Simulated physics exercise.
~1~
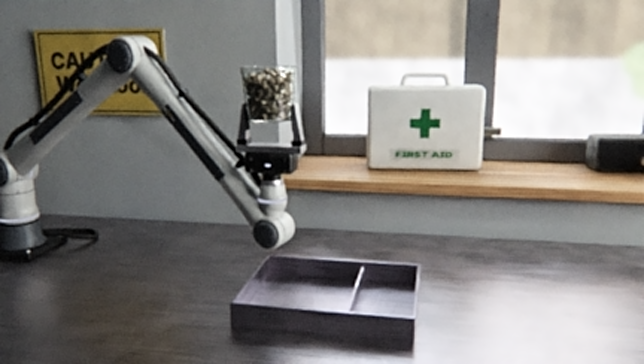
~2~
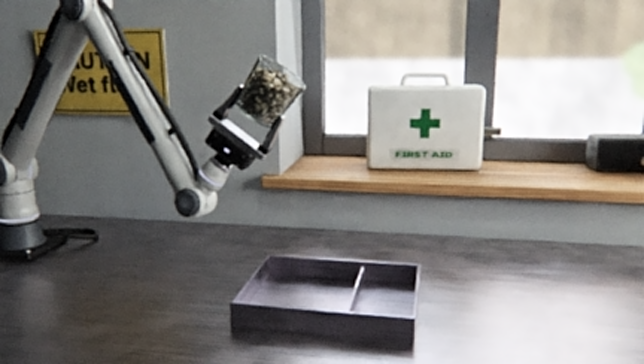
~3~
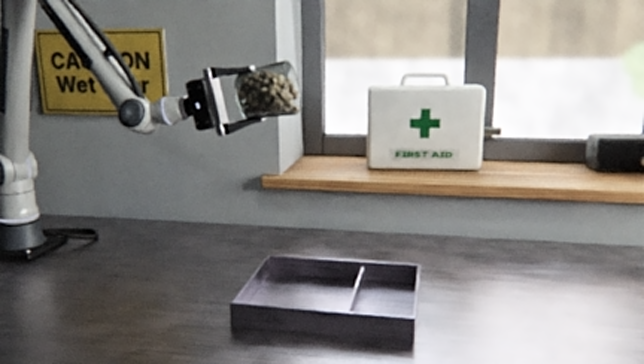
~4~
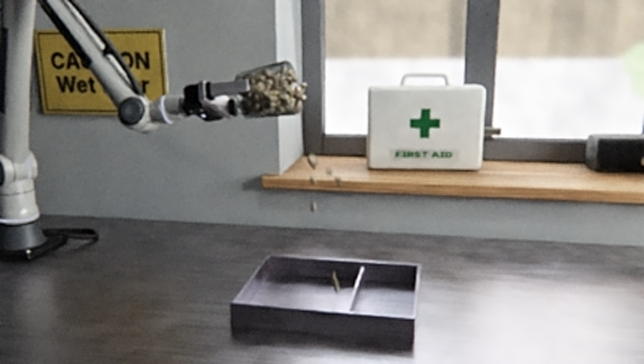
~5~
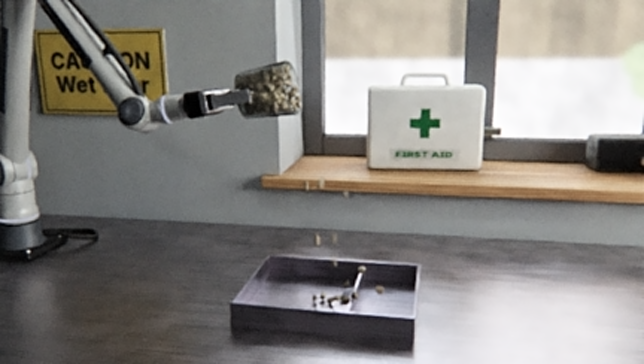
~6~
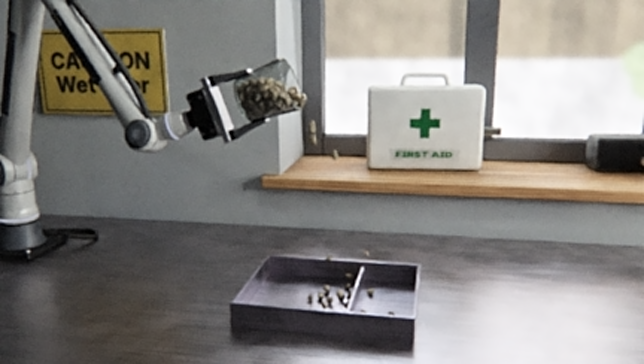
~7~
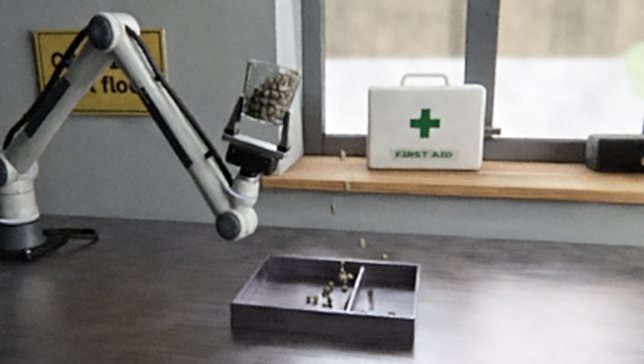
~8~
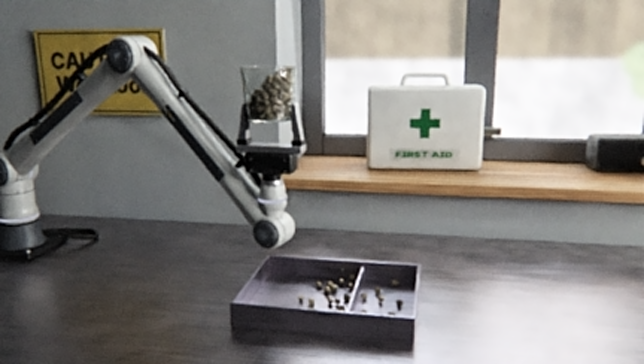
A white and black robot arm holds a clear cup of small brown pebbles above a dark table, seen from the front and slightly above. A dark divided tray sits on the table, with a yellow caution sign on the grey wall at left and a white first aid box on a wooden windowsill behind. The arm swings the cup left and tips it onto its side. Pebbles trickle out and drop into the tray. The arm then turns the cup upright again, still holding most pebbles, while a scattering lies in both tray sections, more in the left.
